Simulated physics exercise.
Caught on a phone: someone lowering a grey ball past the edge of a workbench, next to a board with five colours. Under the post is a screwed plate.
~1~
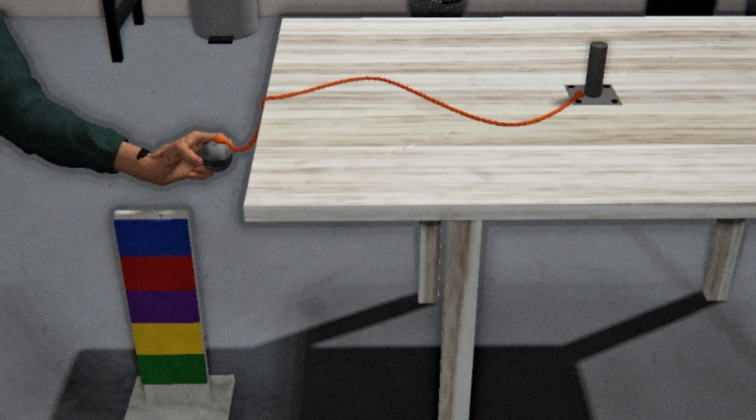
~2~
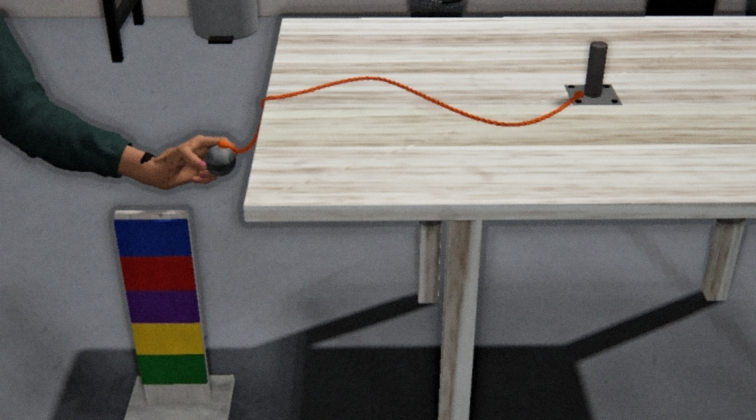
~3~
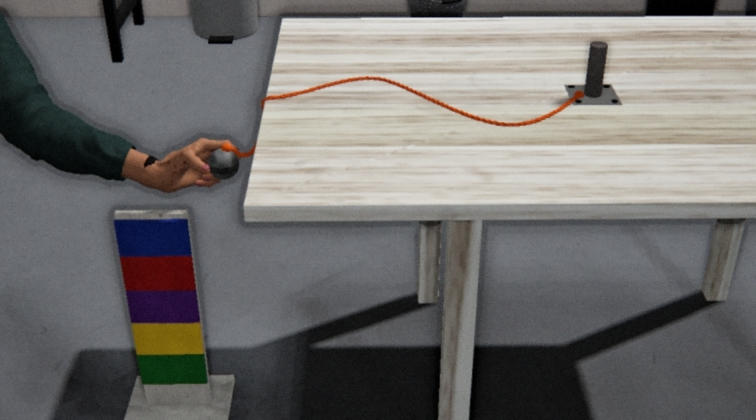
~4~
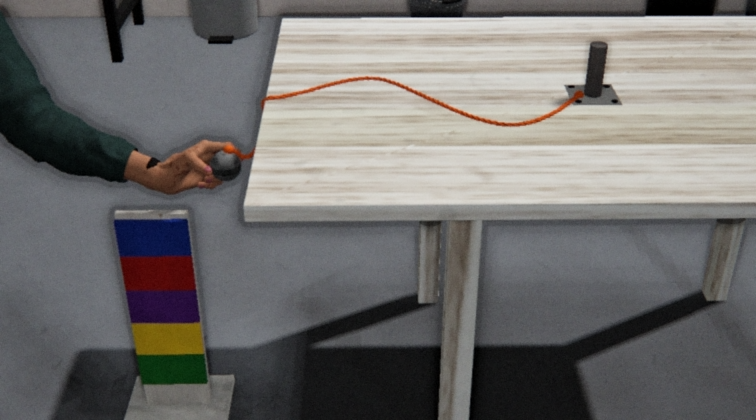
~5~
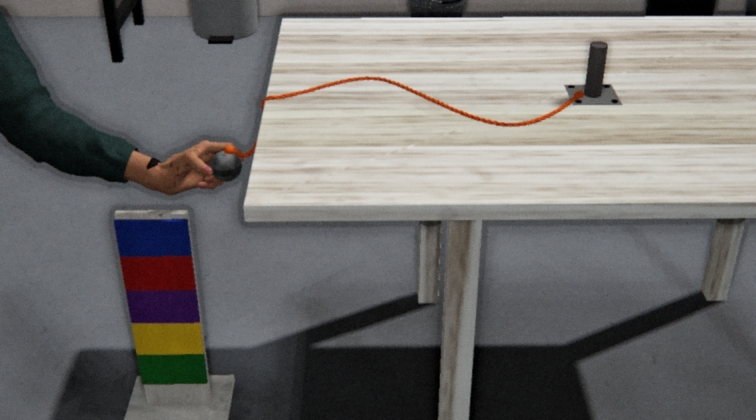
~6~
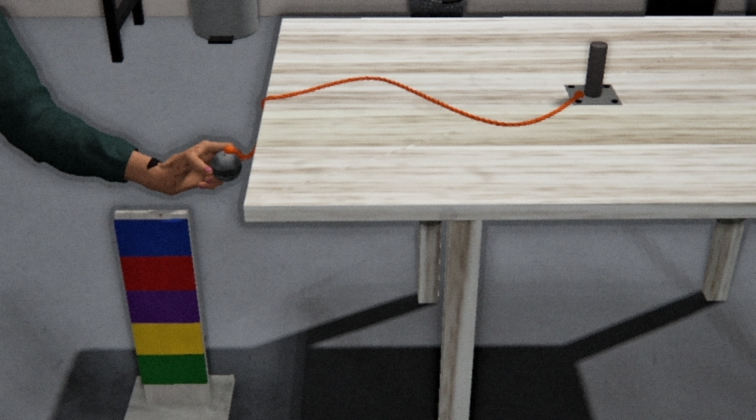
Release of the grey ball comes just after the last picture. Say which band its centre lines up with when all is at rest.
It lines up with red.
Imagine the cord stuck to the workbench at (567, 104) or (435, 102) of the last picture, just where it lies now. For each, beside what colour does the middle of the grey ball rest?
First try red, second try blue.
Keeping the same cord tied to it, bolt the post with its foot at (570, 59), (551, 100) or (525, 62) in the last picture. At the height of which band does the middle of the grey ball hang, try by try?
In turn, red, then purple, then purple.
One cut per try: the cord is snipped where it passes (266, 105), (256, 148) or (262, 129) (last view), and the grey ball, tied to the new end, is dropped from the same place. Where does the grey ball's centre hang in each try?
Taking them in turn, it's about (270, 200), then about (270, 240), and finally about (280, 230).
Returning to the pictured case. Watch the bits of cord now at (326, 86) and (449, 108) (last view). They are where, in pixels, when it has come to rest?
They end up at (263, 127) and (406, 102).
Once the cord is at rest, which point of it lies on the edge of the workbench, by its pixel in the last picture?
The piece you want is at about (337, 83).
A little later, ball near (272, 249); level with blue.
Next, ball near (261, 275); level with red.
When it is over, ball near (265, 272); level with red. The cord holds its middle at red.
